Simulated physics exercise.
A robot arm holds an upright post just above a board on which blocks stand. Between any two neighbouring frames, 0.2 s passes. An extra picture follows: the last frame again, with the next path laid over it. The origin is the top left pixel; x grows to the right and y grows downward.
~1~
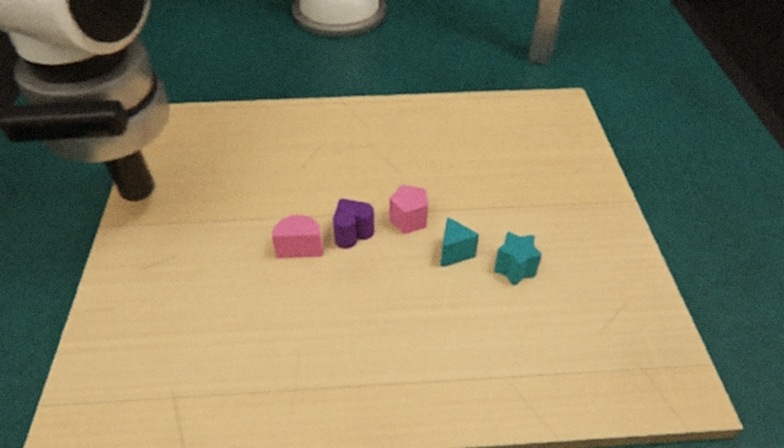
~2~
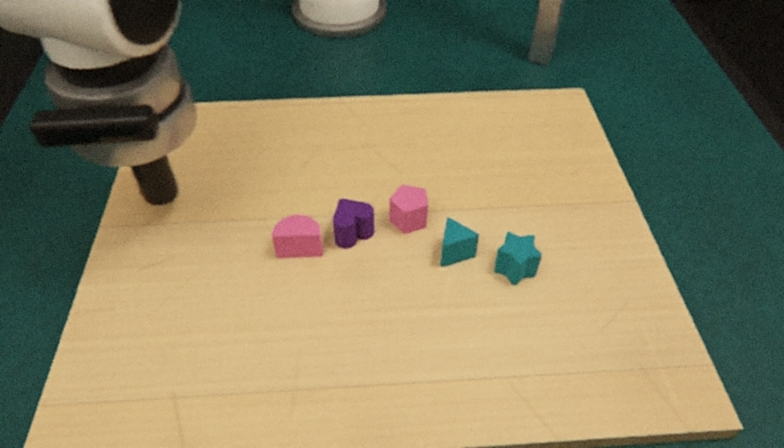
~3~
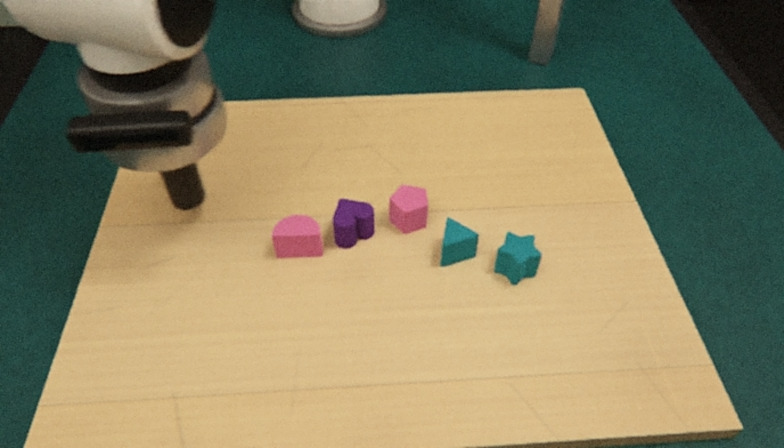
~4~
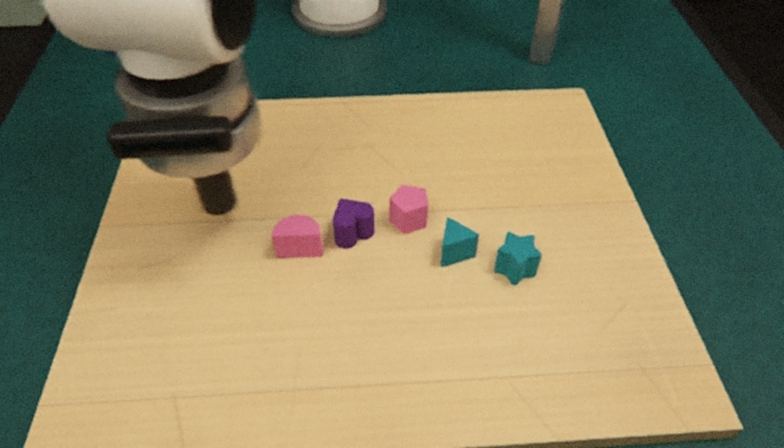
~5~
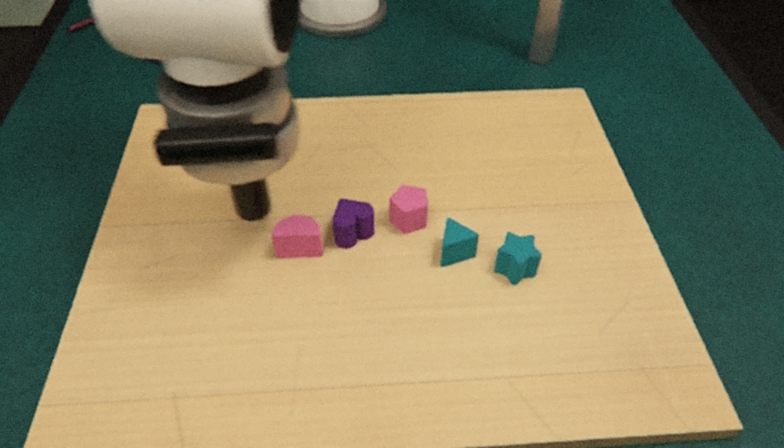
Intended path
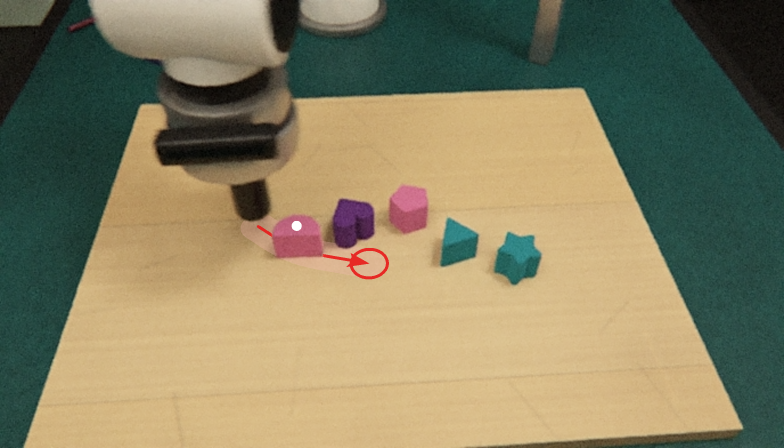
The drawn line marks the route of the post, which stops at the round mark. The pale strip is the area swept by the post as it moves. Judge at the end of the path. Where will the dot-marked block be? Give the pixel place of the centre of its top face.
I expect it at (404, 253).
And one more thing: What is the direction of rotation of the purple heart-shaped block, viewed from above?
Counter-clockwise, from overhead.
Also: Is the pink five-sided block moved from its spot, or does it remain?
Once the post is done, the pink five-sided block remains in the old spot.
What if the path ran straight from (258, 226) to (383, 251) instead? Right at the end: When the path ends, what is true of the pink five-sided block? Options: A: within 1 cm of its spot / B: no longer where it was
Correct choice: B.
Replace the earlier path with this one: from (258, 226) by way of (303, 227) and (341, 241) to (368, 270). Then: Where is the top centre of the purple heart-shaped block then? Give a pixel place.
Its top middle is near (392, 223).
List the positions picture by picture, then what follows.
The first picture shows lower end of the post at (138, 191), tops of blocks, pink D-shaped block at (297, 226), purple heart-shaped block at (351, 211), pink five-sided block at (410, 197).
The second picture shows post at (162, 195), blocks as before.
The third picture shows post at (189, 199), blocks as before.
The fourth picture shows post at (220, 204), blocks as before.
The fifth picture shows post at (254, 210), pink D-shaped block at (297, 226), purple heart-shaped block at (351, 211), pink five-sided block at (410, 197).
The drawn path runs from (258, 226) by way of (307, 252) to (369, 263); the dot is on the pink D-shaped block.
On the path given first. One third of the way, post at (286, 229); pink D-shaped block at (318, 234).
Two thirds of the way, post at (326, 240); pink D-shaped block at (359, 245), turned 20° anticlockwise.
At the end, post at (369, 247); pink D-shaped block at (403, 253), turned 15° anticlockwise; purple heart-shaped block at (368, 211), turned 60° anticlockwise; pink five-sided block not moved.
